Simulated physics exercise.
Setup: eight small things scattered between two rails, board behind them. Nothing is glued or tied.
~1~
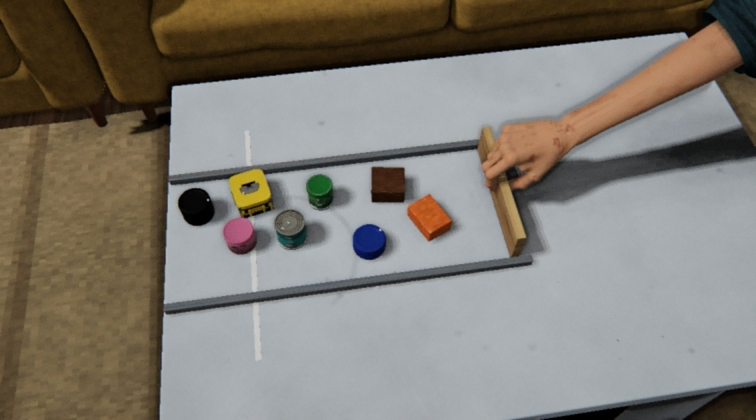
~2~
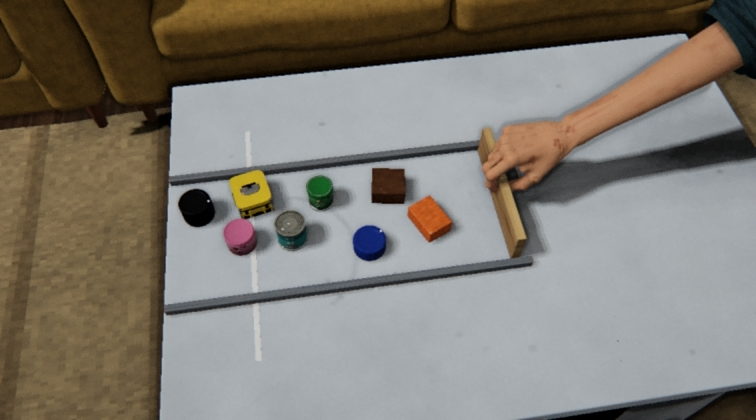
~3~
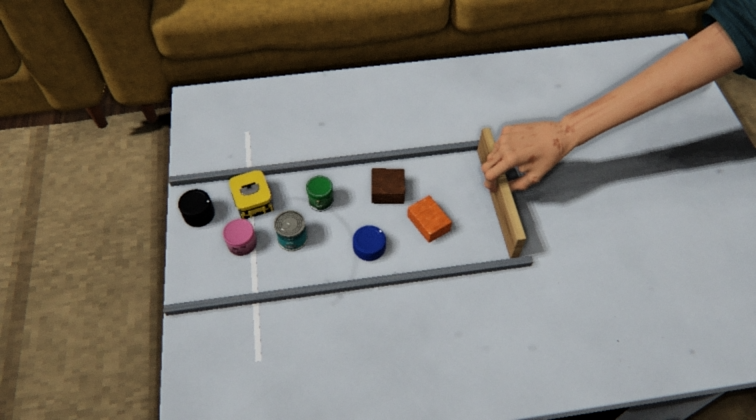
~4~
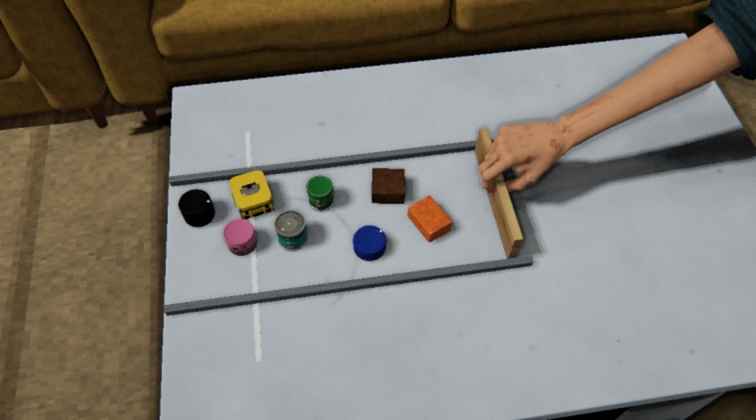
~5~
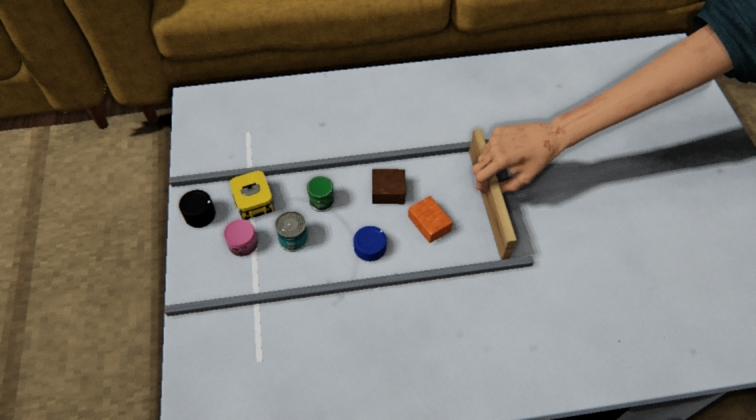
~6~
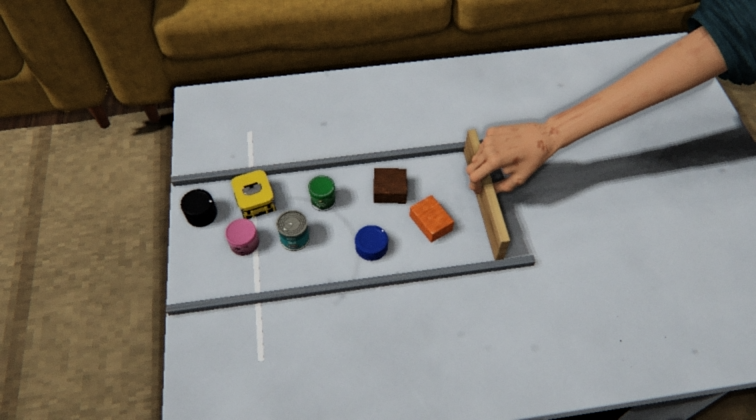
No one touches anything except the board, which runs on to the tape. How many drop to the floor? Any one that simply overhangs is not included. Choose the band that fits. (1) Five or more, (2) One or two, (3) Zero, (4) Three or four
2, one or two.
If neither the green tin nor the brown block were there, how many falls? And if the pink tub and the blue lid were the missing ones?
You'd count 0 the first time and 1 the second time.
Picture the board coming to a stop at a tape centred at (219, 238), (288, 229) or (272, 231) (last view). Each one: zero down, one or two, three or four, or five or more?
Three to four; no fall at all; one to two.
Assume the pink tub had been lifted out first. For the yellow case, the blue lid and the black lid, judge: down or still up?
Outcome - yellow case staying, blue lid staying, black lid falling.
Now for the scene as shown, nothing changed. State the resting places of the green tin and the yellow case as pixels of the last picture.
(204, 210) and (179, 201), approximately.
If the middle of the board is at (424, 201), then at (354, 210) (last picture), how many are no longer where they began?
Tally: First 1; then 4.
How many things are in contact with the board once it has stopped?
The number is 3.
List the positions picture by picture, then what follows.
Black lid (197, 207); pink tub (240, 236); yellow case (251, 194); board (500, 190); tape (252, 232), in the first picture.
Pink tub (241, 238); board (500, 191), in the second picture.
Yellow case (251, 195); turquoise pot (291, 231), in the third picture.
Black lid (197, 208); blue lid (370, 243), in the fourth picture.
Pink tub (241, 238); orange block (430, 219), in the fifth picture.
Black lid (199, 208); pink tub (243, 238); yellow case (254, 195); board (485, 193); tape (255, 233), in the sixth picture.
Early on, none off yet; black lid at rest near (199, 208); pink tub at rest near (243, 238); yellow case at rest near (254, 195).
A while later, none off yet; black lid at rest near (199, 208); pink tub at rest near (243, 238); yellow case travelled a little near (243, 196).
Finally, the number that fall off is one or two; lost, black lid.
